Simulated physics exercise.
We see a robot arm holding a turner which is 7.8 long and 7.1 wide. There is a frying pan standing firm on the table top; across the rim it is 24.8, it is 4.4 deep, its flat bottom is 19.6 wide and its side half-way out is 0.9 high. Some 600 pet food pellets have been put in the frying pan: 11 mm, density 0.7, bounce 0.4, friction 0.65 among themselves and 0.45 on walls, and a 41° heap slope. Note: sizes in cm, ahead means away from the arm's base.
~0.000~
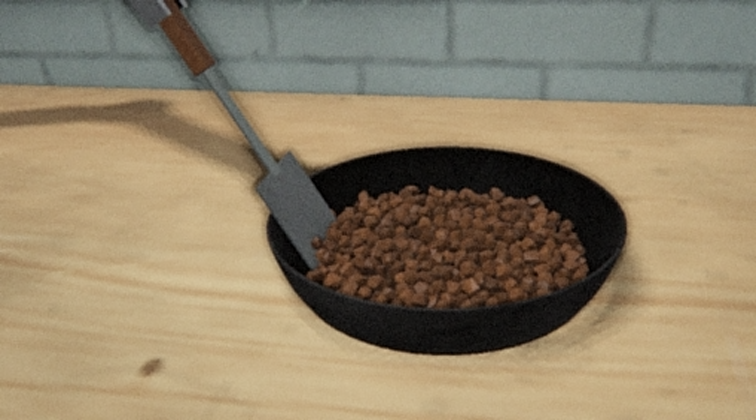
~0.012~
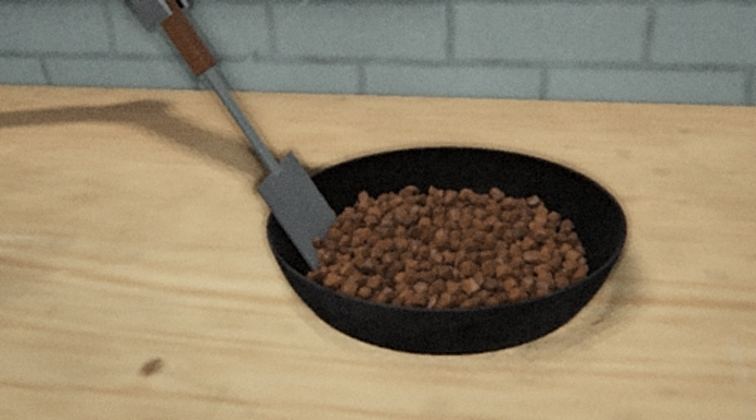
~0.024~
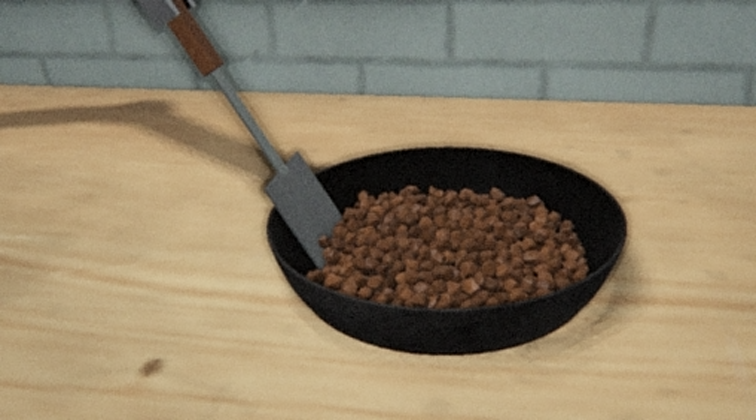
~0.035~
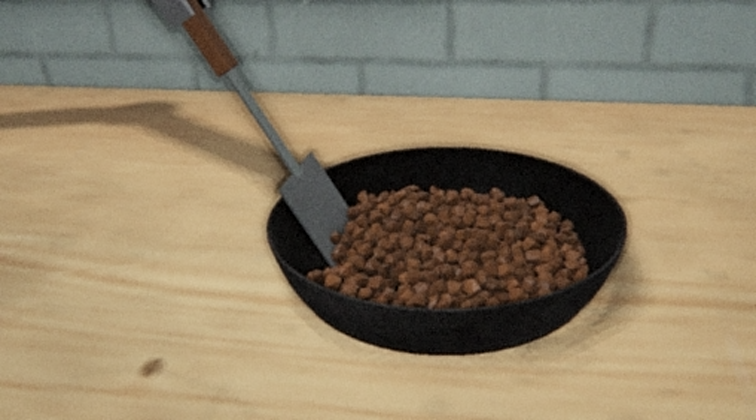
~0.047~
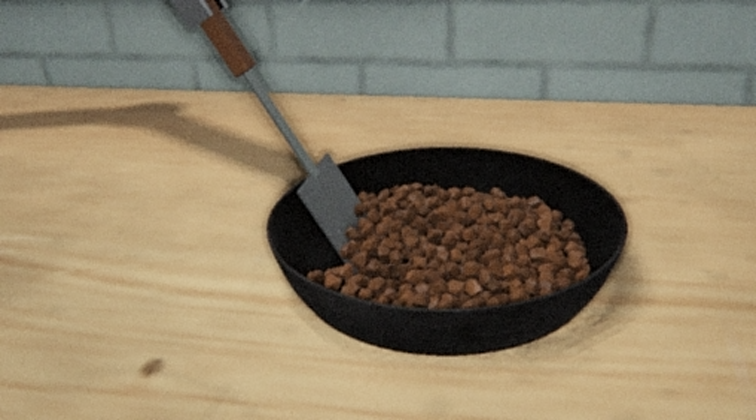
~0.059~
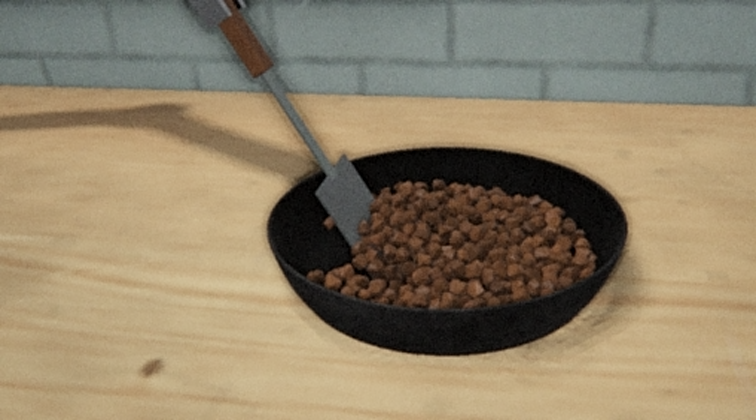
On a wooden table, a turner slanted into a black frying pan of small brown pellets slid slowly to the right, pushing the near pellets along and baring some of the pan's left side.
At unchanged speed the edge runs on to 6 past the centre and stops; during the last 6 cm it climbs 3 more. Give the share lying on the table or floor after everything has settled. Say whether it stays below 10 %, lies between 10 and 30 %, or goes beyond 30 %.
It lies between 10 and 30 %.
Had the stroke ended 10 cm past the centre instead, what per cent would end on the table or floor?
30 %, roughly.
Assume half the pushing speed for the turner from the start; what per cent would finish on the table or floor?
In that case some 0 per cent.
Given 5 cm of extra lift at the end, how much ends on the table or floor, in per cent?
It comes to around 15 percent.
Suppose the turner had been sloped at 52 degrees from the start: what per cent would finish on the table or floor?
It would come to roughly 15 percent.
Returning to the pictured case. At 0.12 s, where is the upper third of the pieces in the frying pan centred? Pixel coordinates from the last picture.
It is centred at about (491, 226).
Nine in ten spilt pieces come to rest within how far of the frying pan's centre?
The distance is roughly 35 cm.
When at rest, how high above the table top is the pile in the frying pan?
Some 5.0 cm above the table.
By 0.09 s, sloping 60°, highest piece 7 above the table; 605 in the frying pan.
By 0.12 s, sloping 60°, highest piece 7 above the table; 605 in the frying pan.
By 0.33 s, sloping 60°, highest piece 6 above the table; 520 in the frying pan, 82 on the table or floor, 3 on the blade or in flight.
By 1.38 s, sloping 60°, highest piece 5 above the table; 518 in the frying pan, 87 on the table or floor.
Final count, 518 in the frying pan, 87 on the table or floor. That is 14 % on the table or floor.
